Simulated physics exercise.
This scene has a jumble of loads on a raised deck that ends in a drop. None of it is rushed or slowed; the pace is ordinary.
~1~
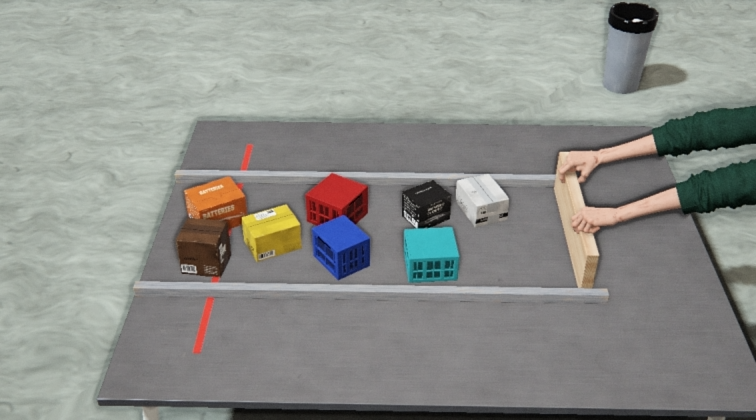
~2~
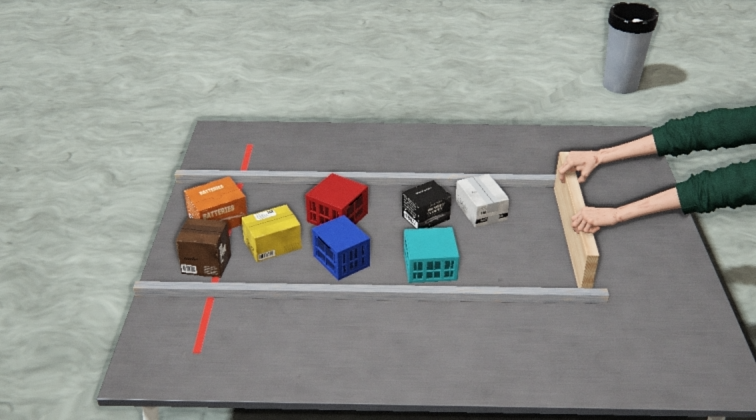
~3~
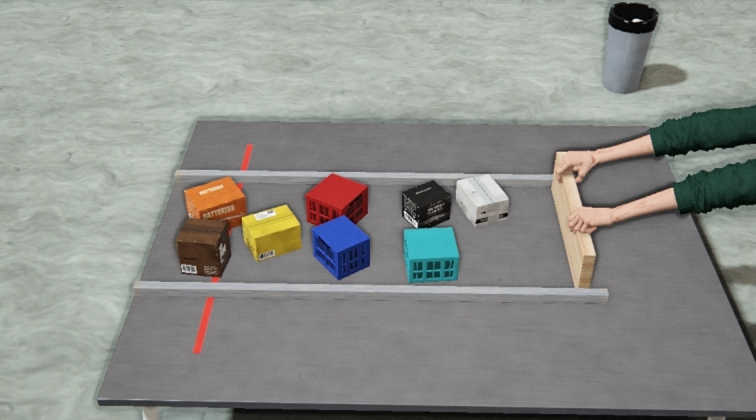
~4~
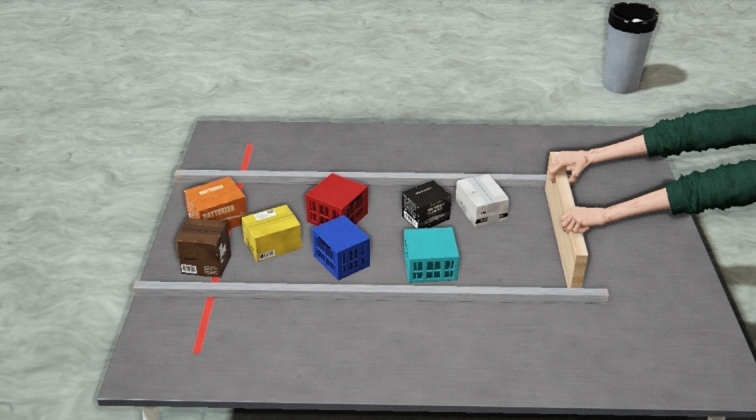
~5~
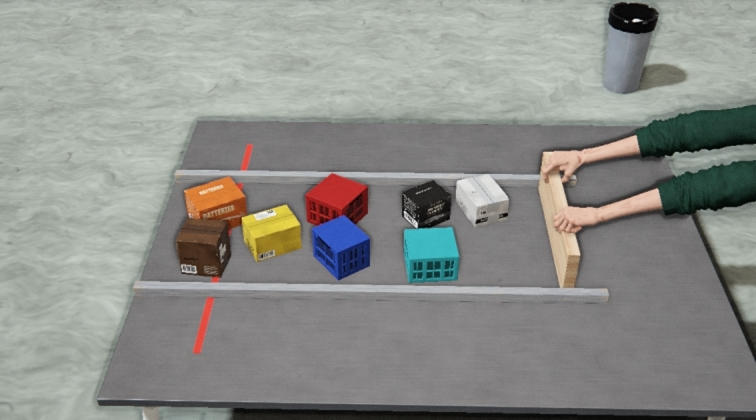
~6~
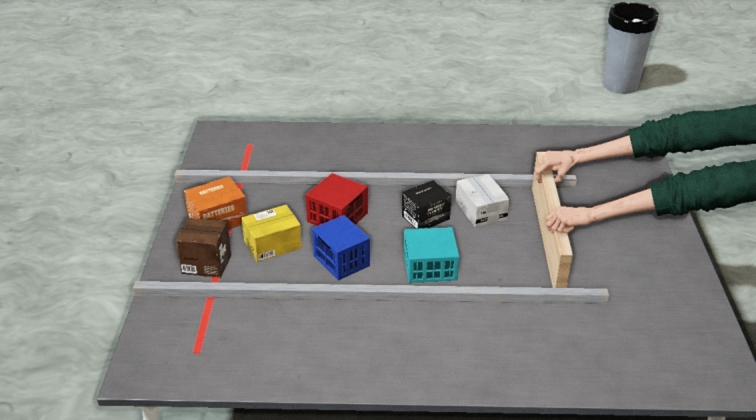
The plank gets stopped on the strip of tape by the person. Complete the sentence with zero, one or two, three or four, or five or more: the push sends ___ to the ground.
The push sends three or four to the ground.
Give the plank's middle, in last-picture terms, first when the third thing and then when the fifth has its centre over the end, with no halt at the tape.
Its middle is around (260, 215) and later (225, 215).
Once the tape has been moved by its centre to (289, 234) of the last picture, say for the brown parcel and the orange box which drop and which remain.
The brown parcel remains in place, the orange box goes down.
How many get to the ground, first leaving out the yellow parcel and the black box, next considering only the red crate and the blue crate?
You'd count 2 the first time and 1 the second time.
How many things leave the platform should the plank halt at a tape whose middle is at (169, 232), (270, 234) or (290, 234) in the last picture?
8, 1, 1.
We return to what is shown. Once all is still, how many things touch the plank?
Result: 2 in all.
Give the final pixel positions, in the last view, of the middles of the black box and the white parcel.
Positions - first (179, 195), then (217, 194).
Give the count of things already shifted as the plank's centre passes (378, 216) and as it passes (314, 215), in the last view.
6 and 8.
Soon after, none off yet; orange box at rest near (216, 207); brown parcel at rest near (204, 248); yellow parcel at rest near (272, 233).
By the end, the number that fall off is three or four; fallen, red crate, yellow parcel, brown parcel and orange box.
